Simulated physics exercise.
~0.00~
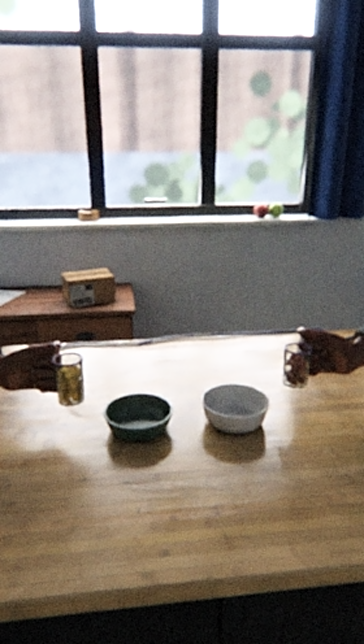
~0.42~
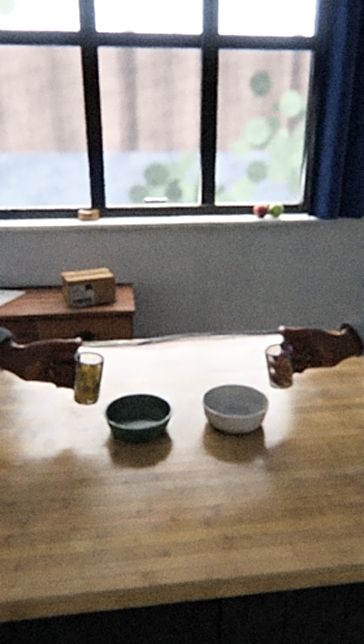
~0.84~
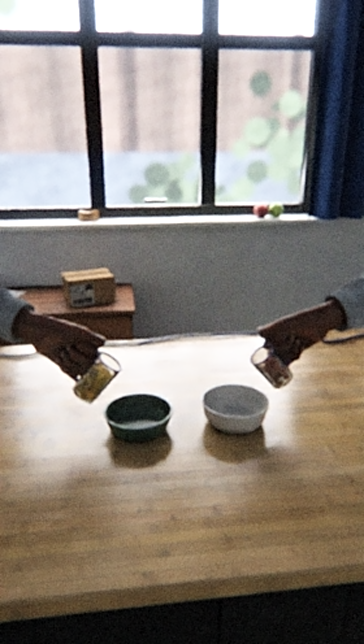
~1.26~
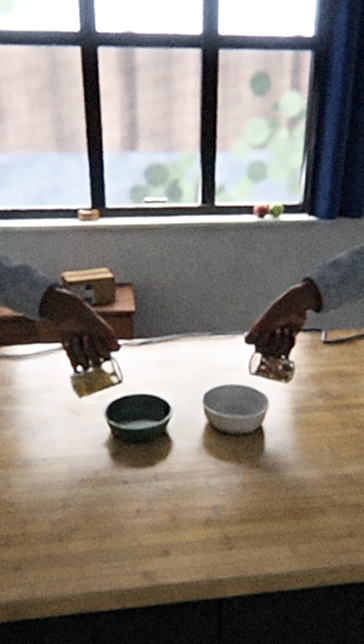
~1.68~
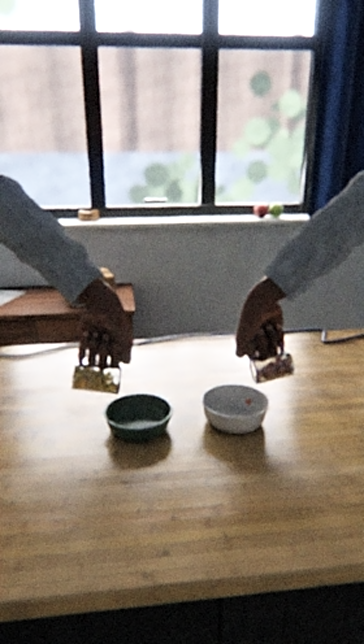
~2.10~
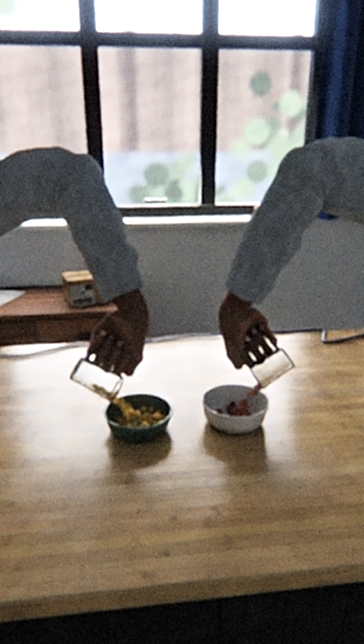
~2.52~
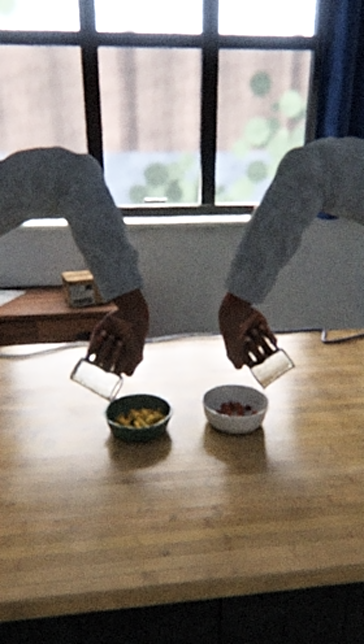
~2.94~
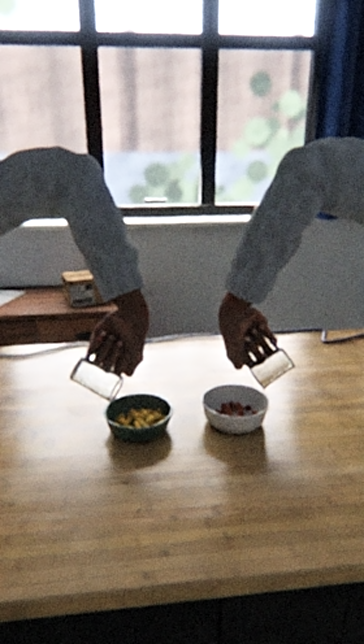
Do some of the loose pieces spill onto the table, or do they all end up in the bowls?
They all end up in the bowls. The green bowl on the left and the white bowl on the right each keep everything poured from the cup above.
